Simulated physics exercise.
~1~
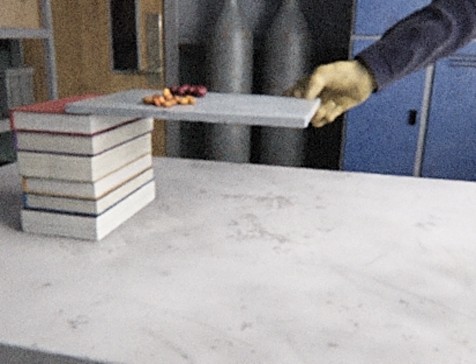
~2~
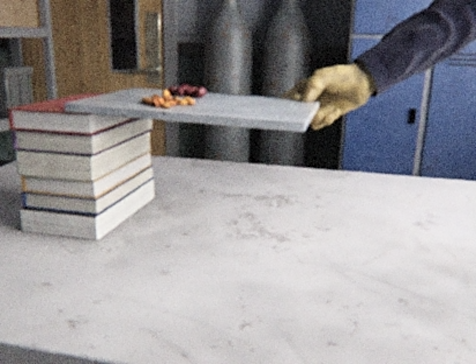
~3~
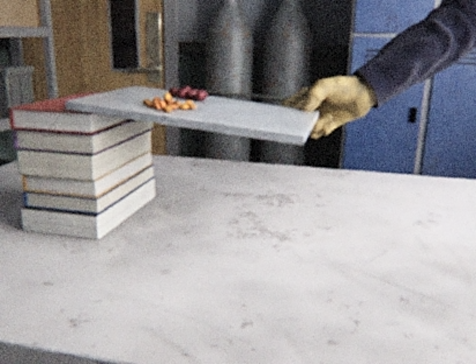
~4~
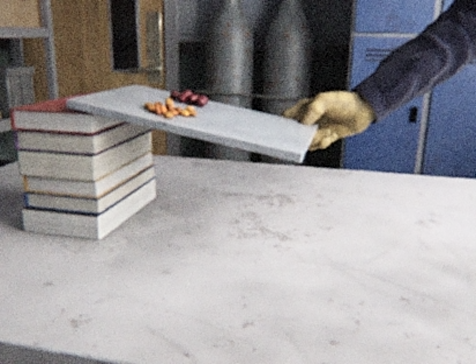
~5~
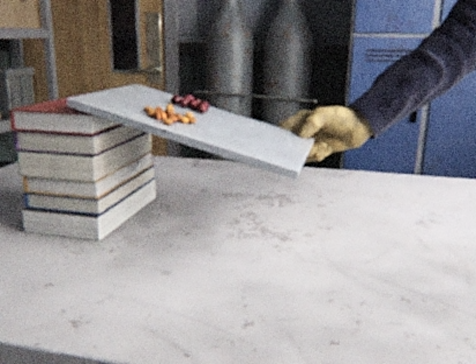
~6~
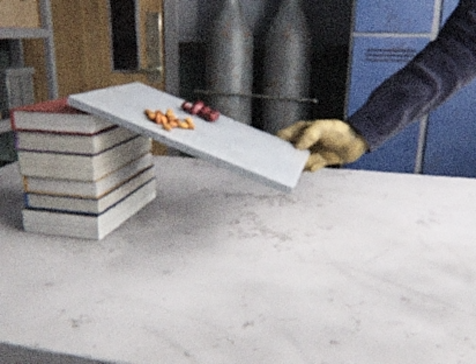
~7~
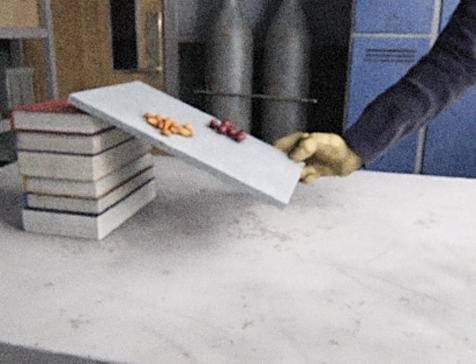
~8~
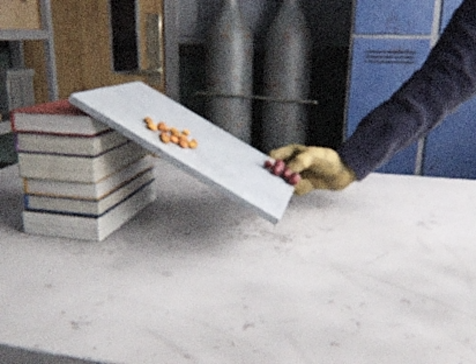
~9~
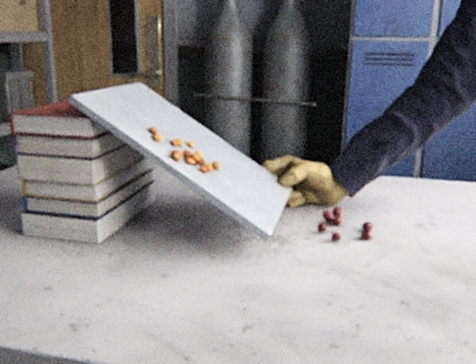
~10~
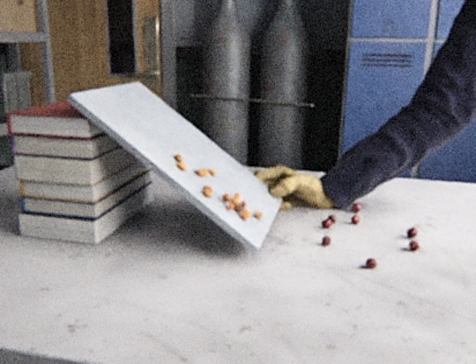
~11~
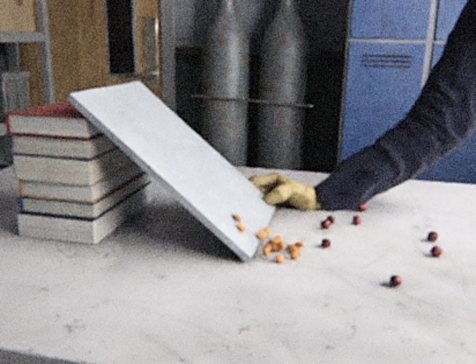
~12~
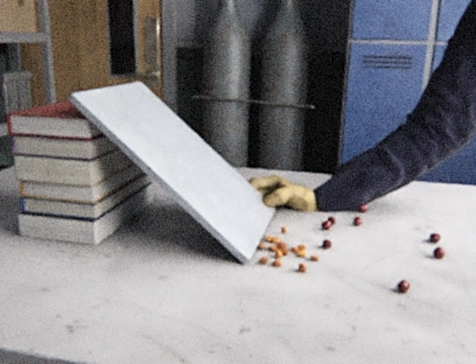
On a pale counter in a room with blue lockers, a gloved hand lowers one end of a board propped on stacked books; dark red beads roll off first and scatter to the right, then orange pieces slide down and settle near the board's foot, the red ones lying farther away.
